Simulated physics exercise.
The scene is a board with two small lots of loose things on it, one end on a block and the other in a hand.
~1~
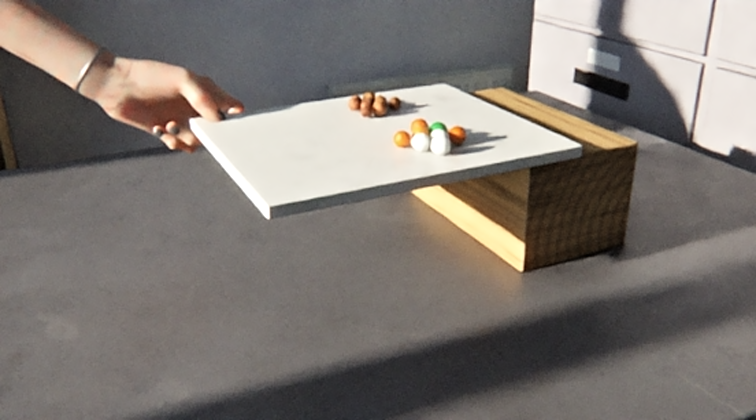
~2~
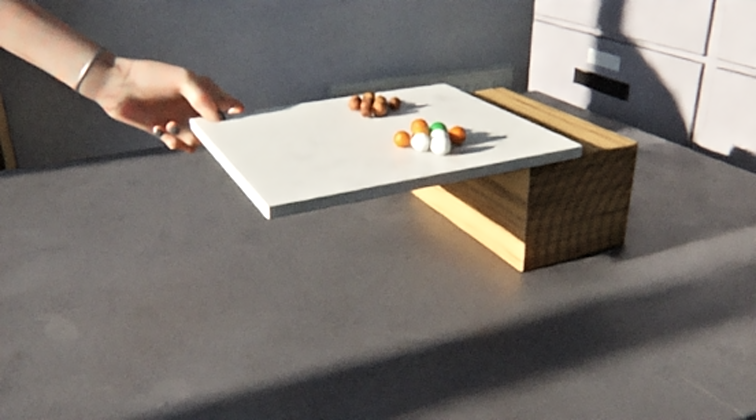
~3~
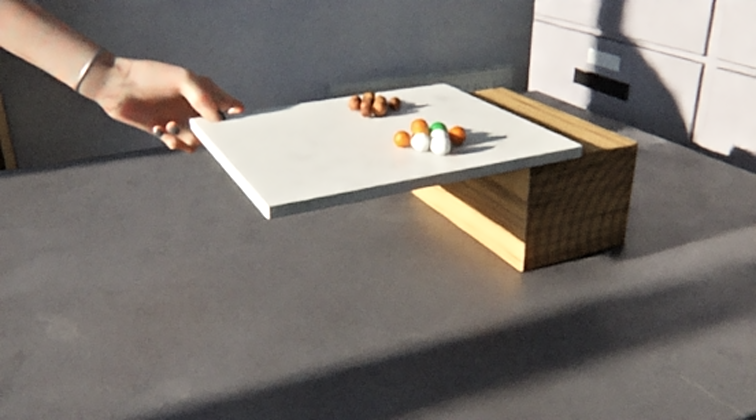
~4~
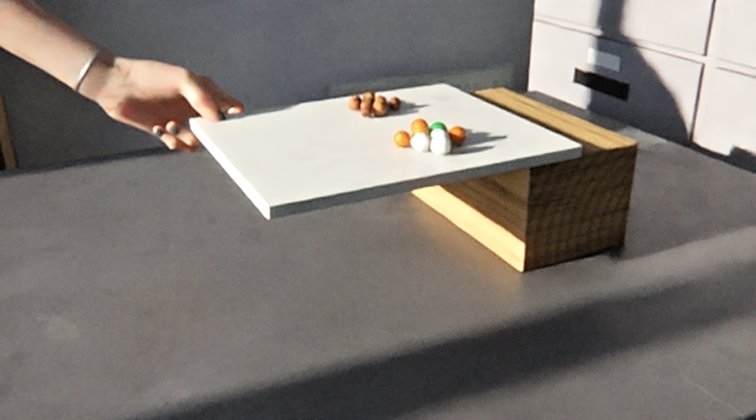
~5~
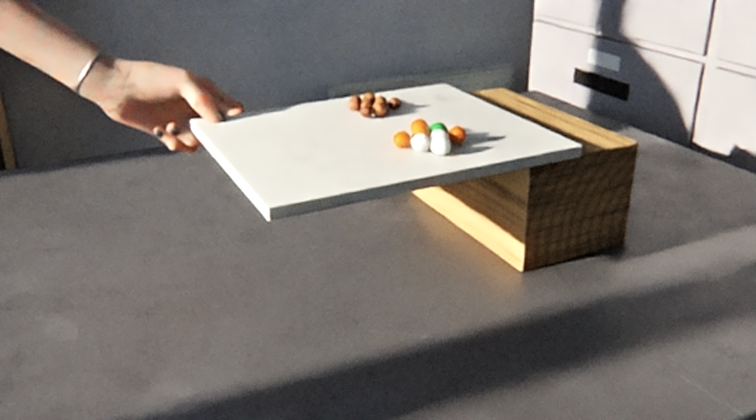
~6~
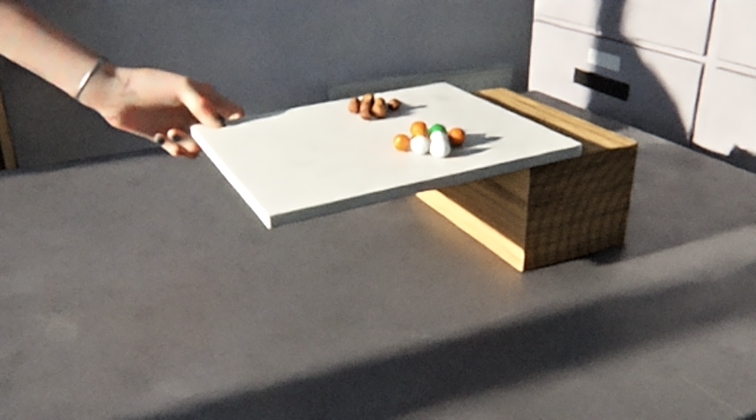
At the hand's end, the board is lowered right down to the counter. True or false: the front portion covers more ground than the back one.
True.
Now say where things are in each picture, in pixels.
The first picture shows held end of the board at (276, 206), level; block at (511, 169), nearly half as high as the board is long; front portion at (440, 139), a few gumballs; back portion at (368, 103), a few hazelnuts.
The second picture shows held end of the board at (276, 206), level; back portion at (368, 103).
The third picture shows held end of the board at (276, 206), level; front portion at (440, 139).
The fourth picture shows held end of the board at (276, 206), level; back portion at (368, 103).
The fifth picture shows held end of the board at (276, 207), level; front portion at (440, 139).
The sixth picture shows held end of the board at (276, 215), down by 2°; block at (511, 169); front portion at (420, 138), not moving; back portion at (368, 105), not moving.
Then, 0.35 s after the last picture, board sloping at 9°; front portion all still on the board; back portion all still on the board.
Then, 0.79 s after the last picture, board sloping at 20°; front portion mostly less than half a board's length out; back portion all still on the board.
Then, 1.26 s after the last picture, board resting at 27°; front portion mostly one to two board lengths out; back portion mostly less than half a board's length out.
By the end, board resting at 27°; front portion mostly more than two board lengths out, about half gone off the counter; back portion mostly less than half a board's length out; the front portion has gone farther.
